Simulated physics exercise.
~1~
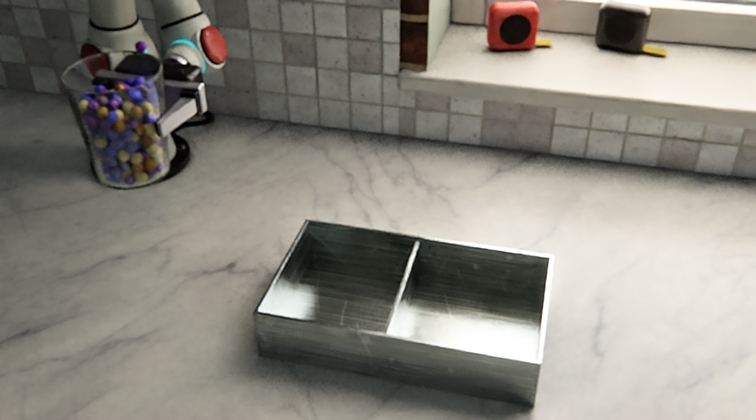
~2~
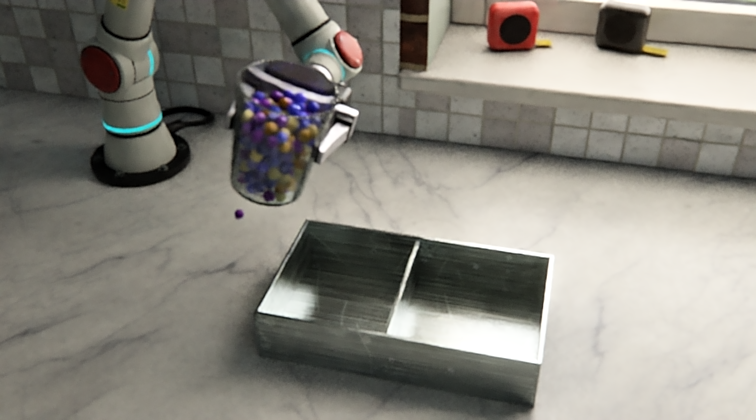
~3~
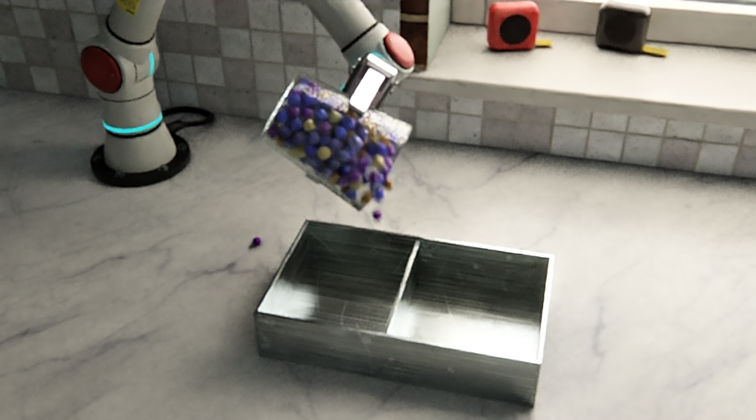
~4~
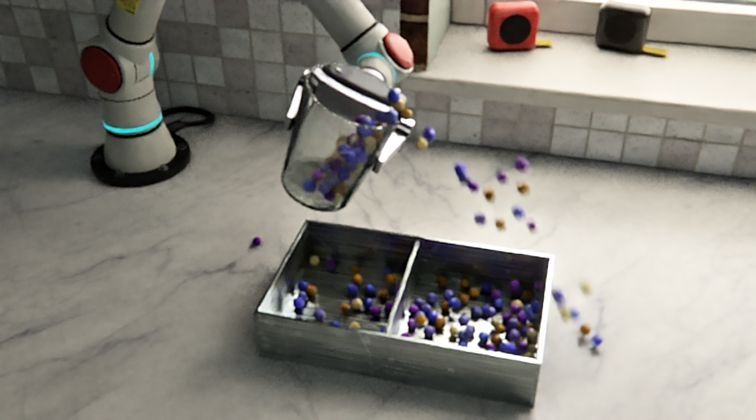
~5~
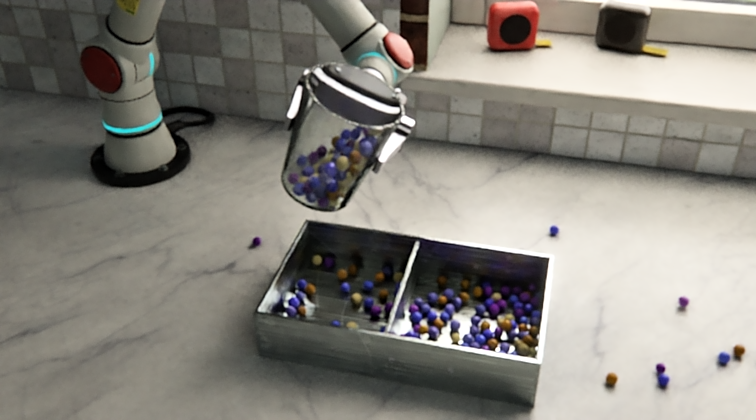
A robot arm tips a clear cup, spilling colourful balls into a divided tray and onto the counter.
